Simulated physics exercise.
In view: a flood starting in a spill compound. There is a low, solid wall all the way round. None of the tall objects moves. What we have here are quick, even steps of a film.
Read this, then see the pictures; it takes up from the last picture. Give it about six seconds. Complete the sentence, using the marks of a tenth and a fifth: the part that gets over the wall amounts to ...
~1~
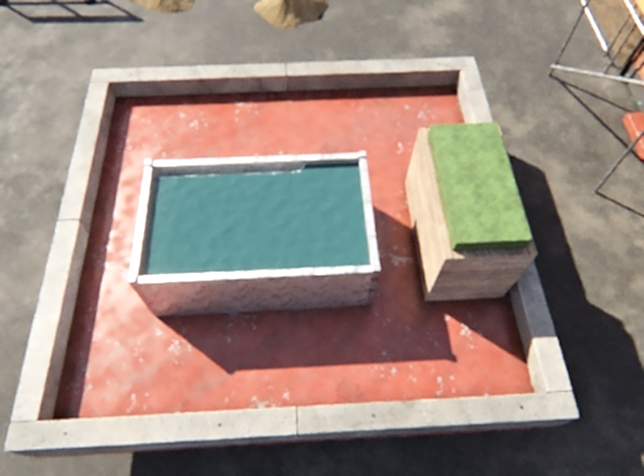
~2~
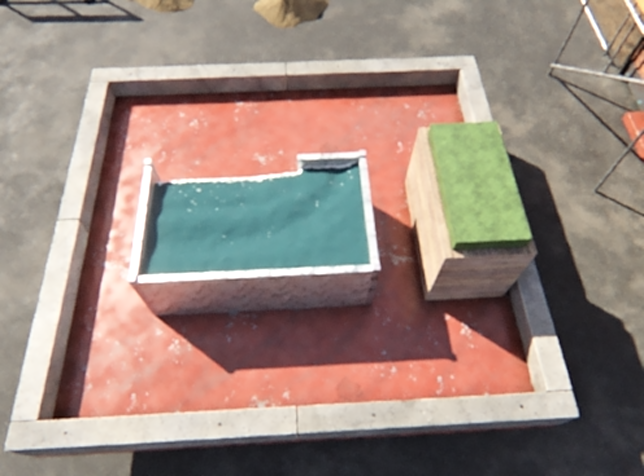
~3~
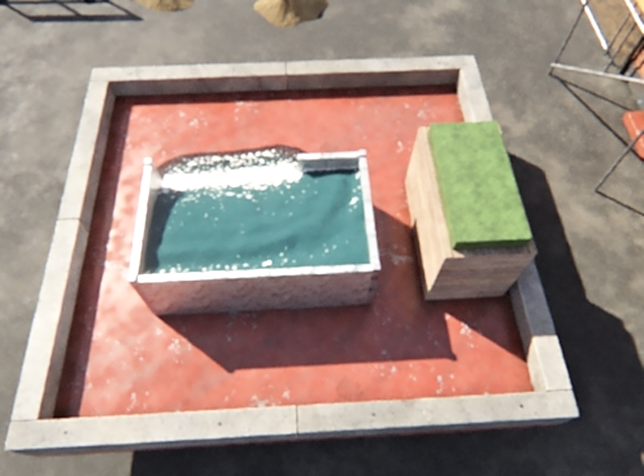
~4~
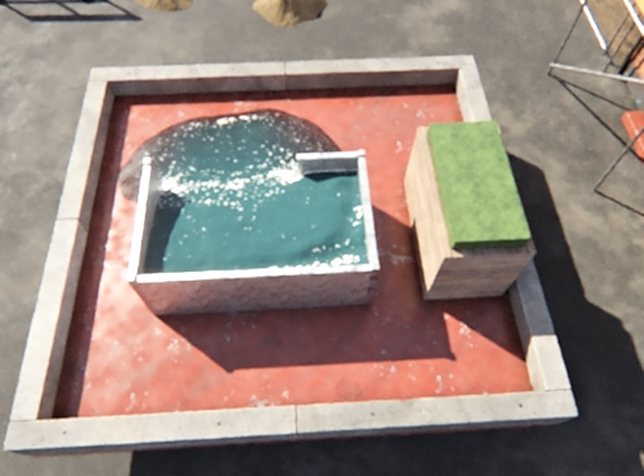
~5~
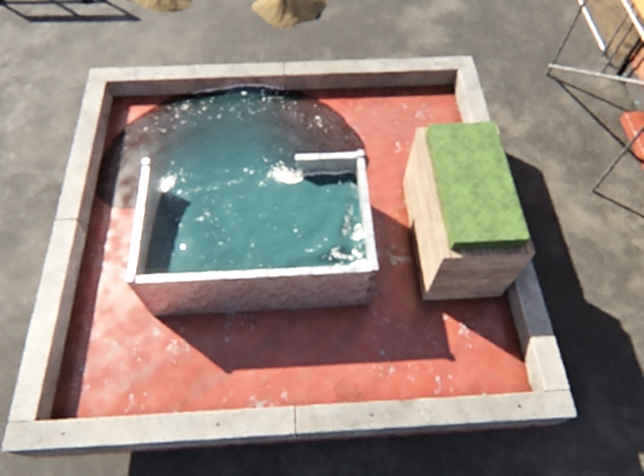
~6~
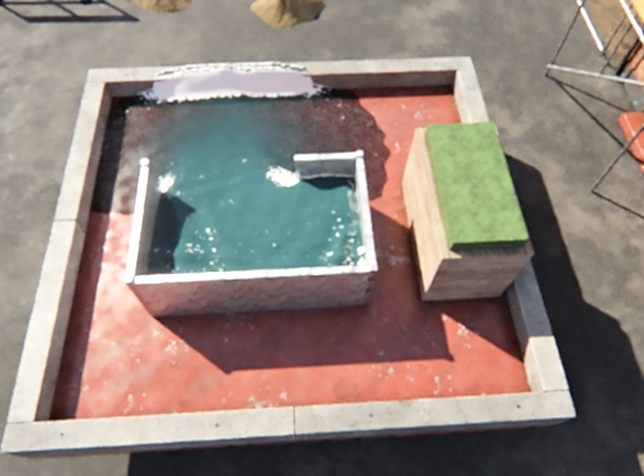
The part that gets over the wall amounts to one tenth to one fifth.
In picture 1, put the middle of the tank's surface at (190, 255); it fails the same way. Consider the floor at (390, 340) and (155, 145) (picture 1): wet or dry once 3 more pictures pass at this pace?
Point one: Not reached; point two: Inundated.
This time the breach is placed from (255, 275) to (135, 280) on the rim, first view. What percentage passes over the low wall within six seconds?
Estimate: 16 %.
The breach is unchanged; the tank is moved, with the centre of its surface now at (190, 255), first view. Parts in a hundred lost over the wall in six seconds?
I'd put it near 12 in a hundred.
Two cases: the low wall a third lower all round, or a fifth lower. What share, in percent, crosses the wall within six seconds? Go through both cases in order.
About 28 and 20 per cent.
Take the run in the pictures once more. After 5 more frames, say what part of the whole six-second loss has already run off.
I make it 25 per cent.
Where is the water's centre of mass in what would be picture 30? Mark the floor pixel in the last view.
Close to (260, 189).
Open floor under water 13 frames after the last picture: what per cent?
Roughly 60 per cent.
A moment on, water covers 35 % of the floor; the low wall has let 1 % over.
Next, water covers 35 % of the floor; the low wall has let 4 % over.
Then, water covers 50 % of the floor; the low wall has let 12 % over.
Later, water covers 65 % of the floor; the low wall has let 13 % over.
In the end, water covers 80 % of the floor; the low wall has let 13 % over.
